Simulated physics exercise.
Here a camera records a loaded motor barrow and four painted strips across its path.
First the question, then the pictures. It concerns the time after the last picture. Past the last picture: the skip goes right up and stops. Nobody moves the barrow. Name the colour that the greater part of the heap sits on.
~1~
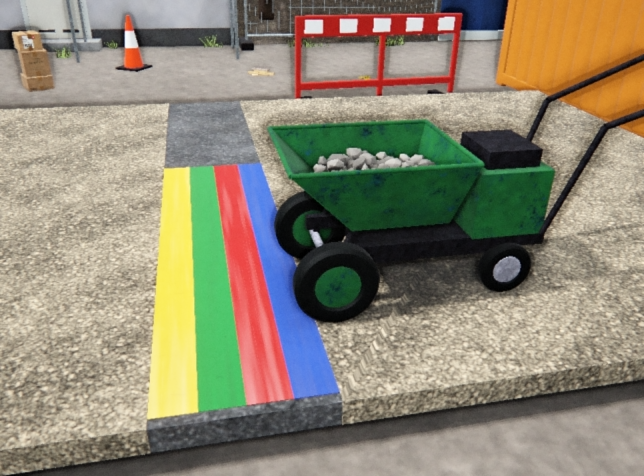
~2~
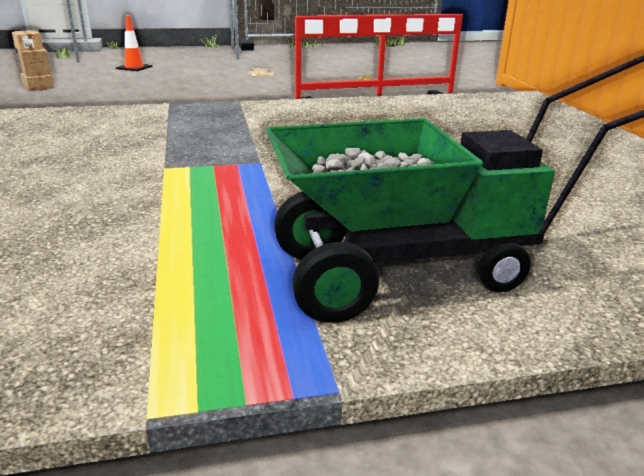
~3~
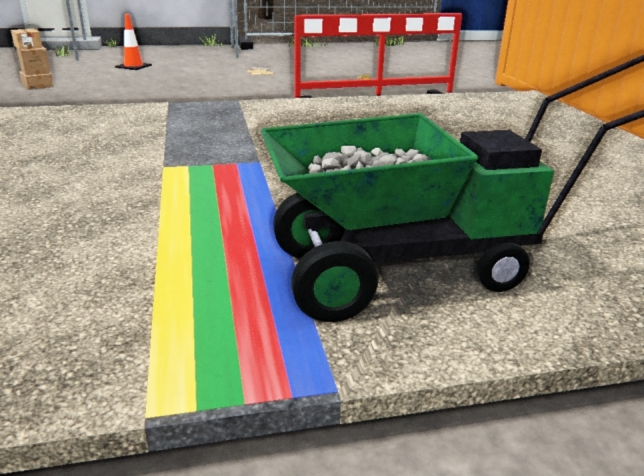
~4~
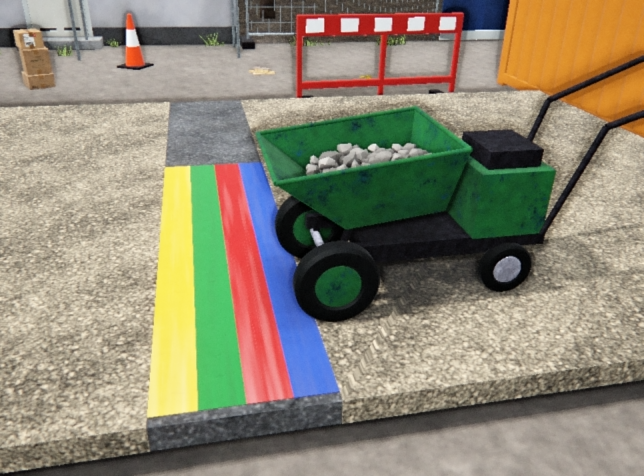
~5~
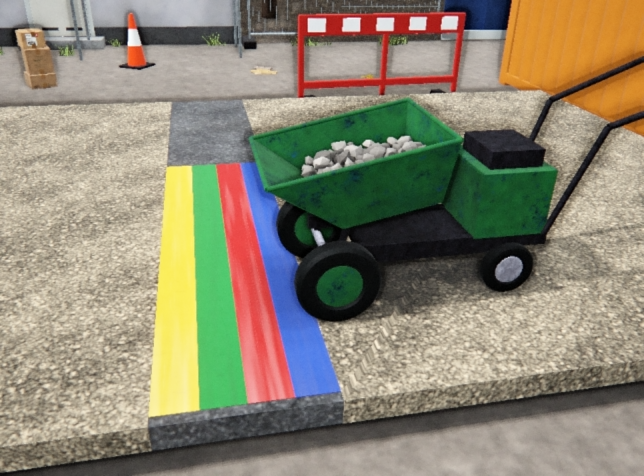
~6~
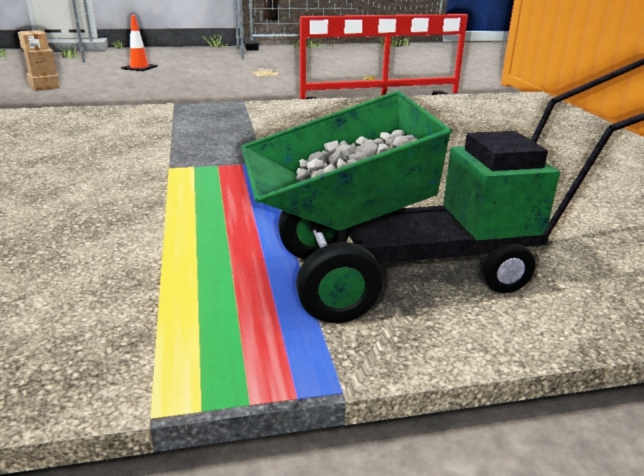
Yellow.
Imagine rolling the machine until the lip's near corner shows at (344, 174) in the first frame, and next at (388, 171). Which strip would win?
Spot 1 - that green strip; spot 2 - red.
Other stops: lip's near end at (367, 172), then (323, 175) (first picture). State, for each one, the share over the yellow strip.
The first stopping place yields 10 % and the other yields 30 %.
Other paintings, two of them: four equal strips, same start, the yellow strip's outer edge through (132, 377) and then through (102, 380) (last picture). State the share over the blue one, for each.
Close to 0 percent, and close to 0 percent.
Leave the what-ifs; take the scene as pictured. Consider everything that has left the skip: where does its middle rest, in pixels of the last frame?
Roughly at pixel (166, 295).
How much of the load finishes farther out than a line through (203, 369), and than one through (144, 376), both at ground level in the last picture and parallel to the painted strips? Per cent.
First 80 in a hundred, second 30 in a hundred.
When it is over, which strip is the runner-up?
The runner-up is the green one.
Soon, skip tipped steeply; all in the skip.
A while on, skip tipped right over; about two thirds in the skip; a small part over the green strip; about a quarter over the yellow strip; a stray few off the paint.
Towards the end, skip tipped right over; a small part in the skip; a small part over the green strip; about a third over the yellow strip; about a third off the paint.
Finally, skip tipped right over; a small part in the skip; none over the blue strip; none over the red strip; a small part over the green strip; about a third over the yellow strip; about a third off the paint.
